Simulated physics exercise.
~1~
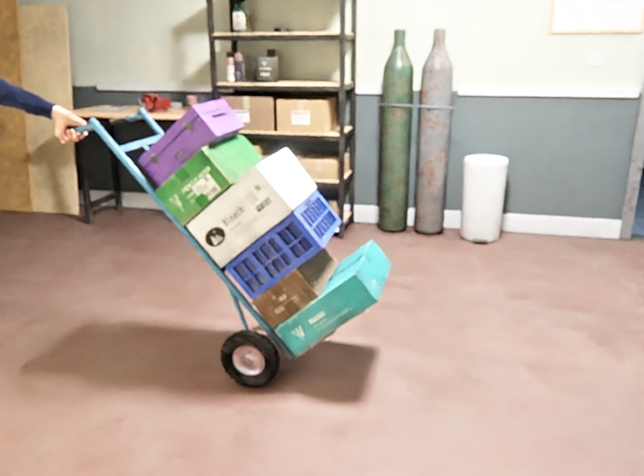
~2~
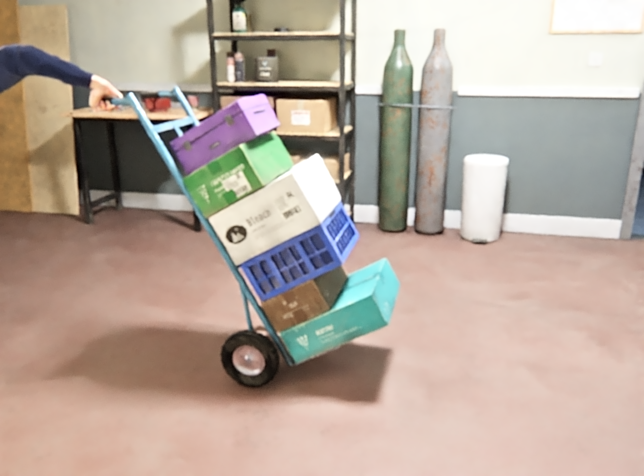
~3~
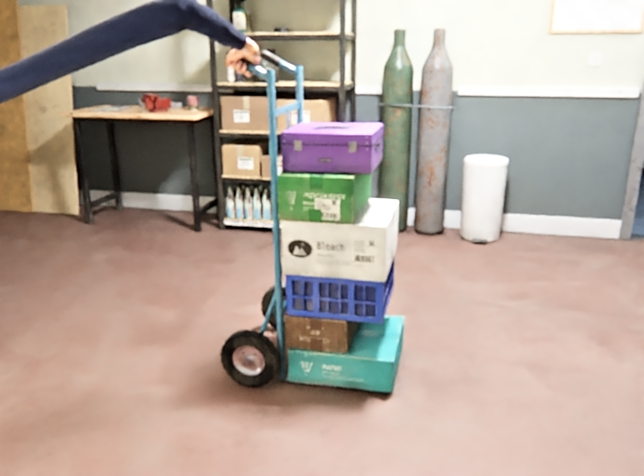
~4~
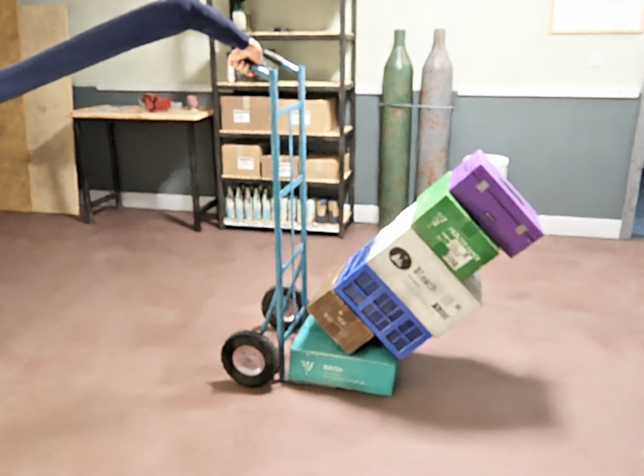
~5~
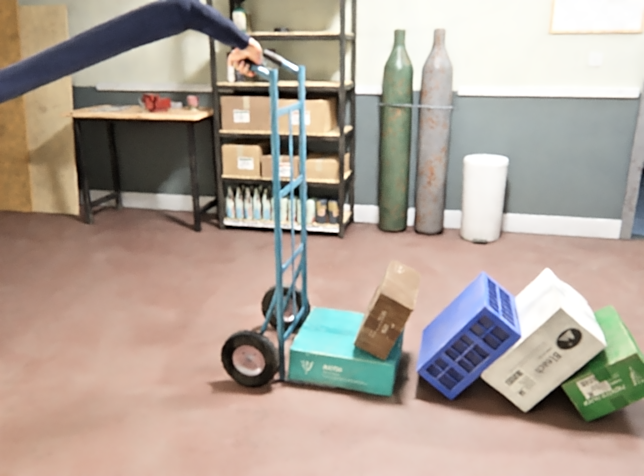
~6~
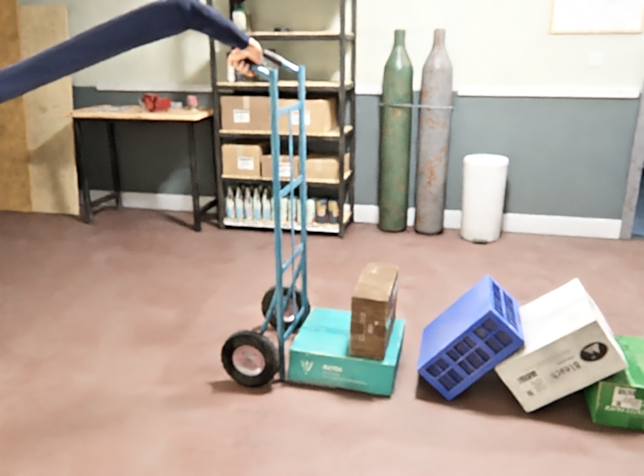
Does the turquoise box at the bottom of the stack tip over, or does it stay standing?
The turquoise box stays standing at the foot of the sack truck, with the brown parcel resting on top of it.
A loaded blue sack truck is swung upright by a hand and stops, and its stack of boxes pitches off to the right, leaving a blue crate, white parcel and green parcel tumbled on the floor while a brown parcel rests on the turquoise box.
